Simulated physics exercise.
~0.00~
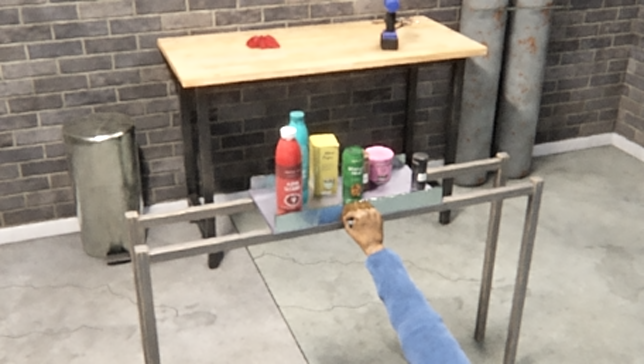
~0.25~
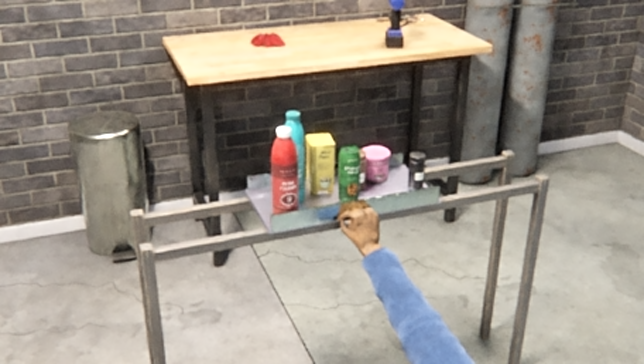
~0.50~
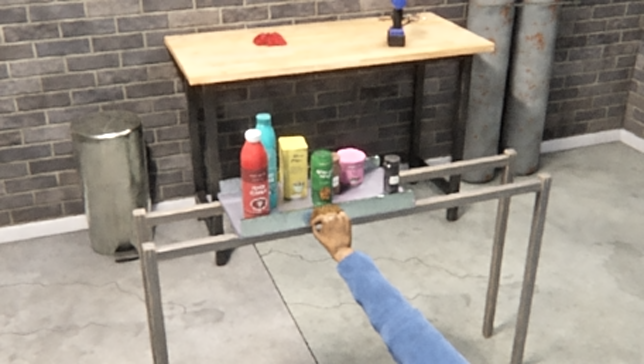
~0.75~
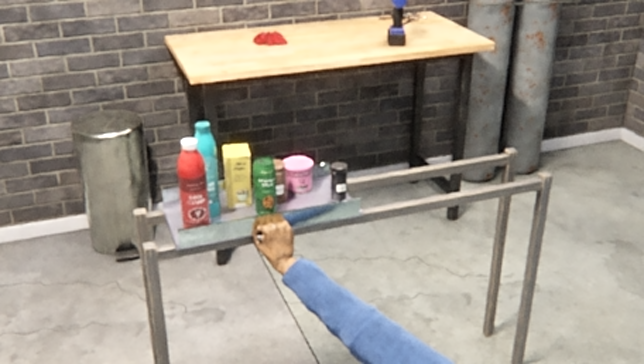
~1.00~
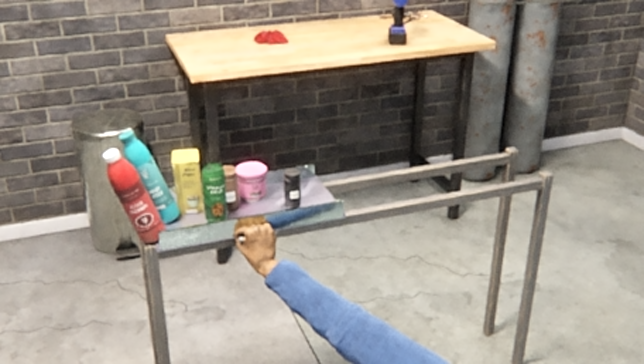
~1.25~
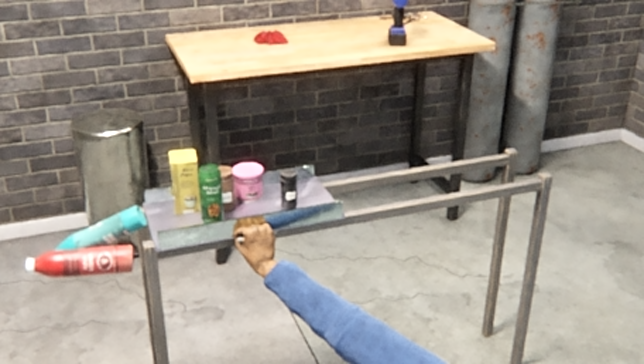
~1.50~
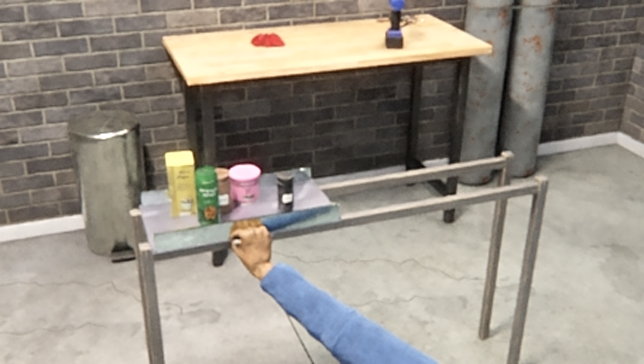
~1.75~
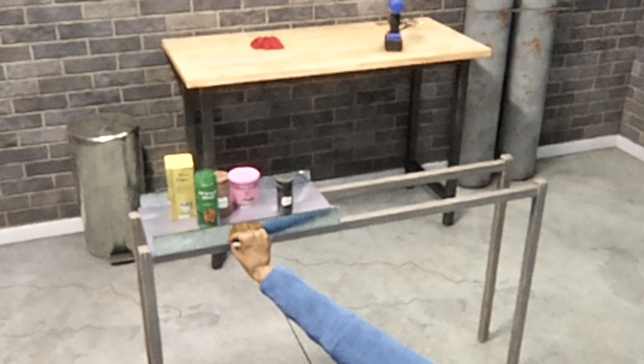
In a room with grey brick walls and a concrete floor, a blue-sleeved arm holds the front edge of a tray of bottles and containers resting on a metal frame, with a wooden-topped table behind. The hand slides the tray left along the frame, slowly at first, then faster, with everything still upright. As the tray reaches the left end, the red and turquoise bottles tip outward over the edge. They fall on their sides past the end of the frame and drop out of view. The yellow carton, green can, brown jar, pink tin and black shaker remain standing on the now still tray.
